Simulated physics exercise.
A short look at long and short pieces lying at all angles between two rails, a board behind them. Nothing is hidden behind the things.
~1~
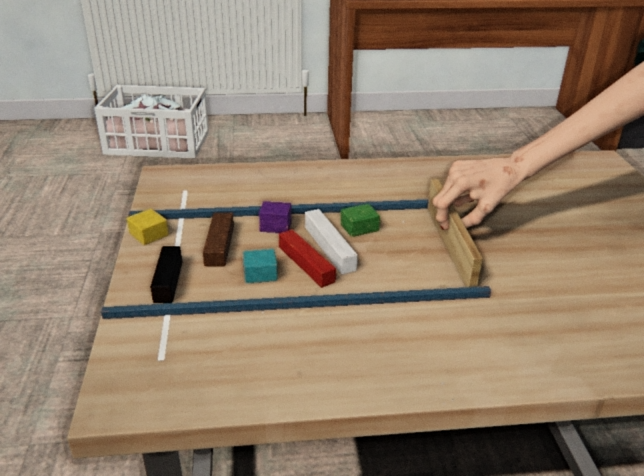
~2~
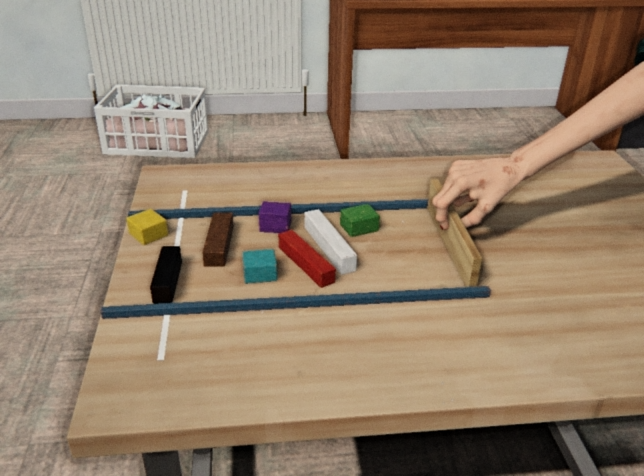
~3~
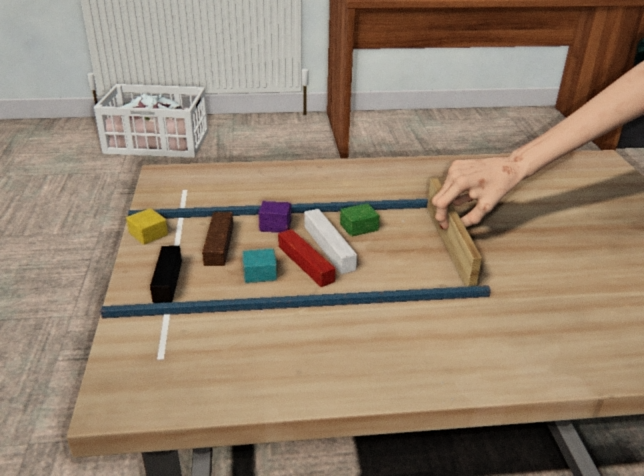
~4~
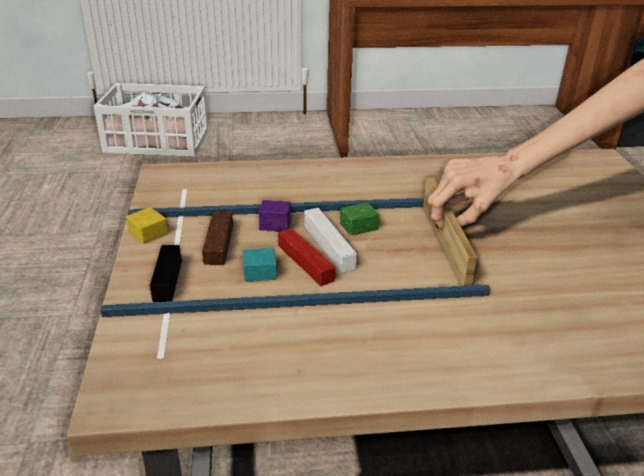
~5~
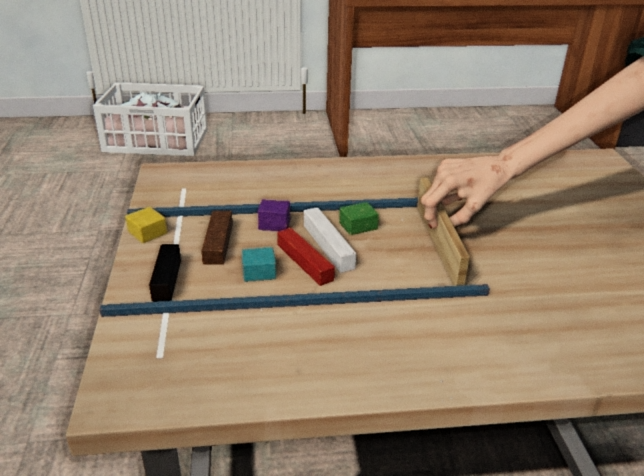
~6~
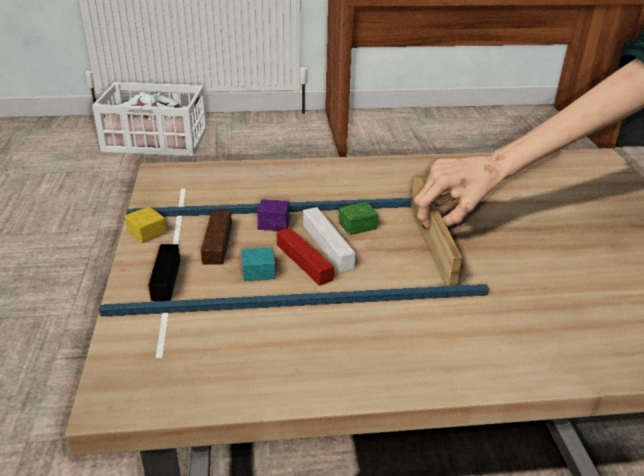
In the video, colored blocks and bars lie at various angles between two blue rails on a wooden table, while a hand holds an upright board at the right, at first nearly still, then slides it slightly left.
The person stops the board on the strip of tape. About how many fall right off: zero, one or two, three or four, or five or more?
Here the number that fall off is three or four.
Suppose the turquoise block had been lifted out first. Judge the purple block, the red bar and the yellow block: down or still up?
The purple block remains up, the red bar survives, the yellow block falls.
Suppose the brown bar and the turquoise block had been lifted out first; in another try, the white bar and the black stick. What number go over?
First 1, then 1.
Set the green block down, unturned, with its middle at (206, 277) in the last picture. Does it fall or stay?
Then it survives.
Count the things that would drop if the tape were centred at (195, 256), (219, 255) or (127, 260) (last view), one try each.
The counts: 1, 0 and 8.
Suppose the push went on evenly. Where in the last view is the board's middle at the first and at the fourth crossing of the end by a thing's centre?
At (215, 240) for the first, at (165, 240) for the fourth.
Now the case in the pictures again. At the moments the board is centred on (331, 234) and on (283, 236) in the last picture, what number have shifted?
4 and 6.
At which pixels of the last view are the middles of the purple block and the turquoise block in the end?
Near (133, 216) and (118, 288).
Soon after, none off yet; yellow block at rest near (146, 224); black stick at rest near (165, 272); brown bar at rest near (217, 236).
After that, none off yet; yellow block at rest near (146, 224); black stick at rest near (162, 272); brown bar displaced a little near (186, 238).
In the end, the number that fall off is three or four; gone, brown bar, black stick and yellow block.
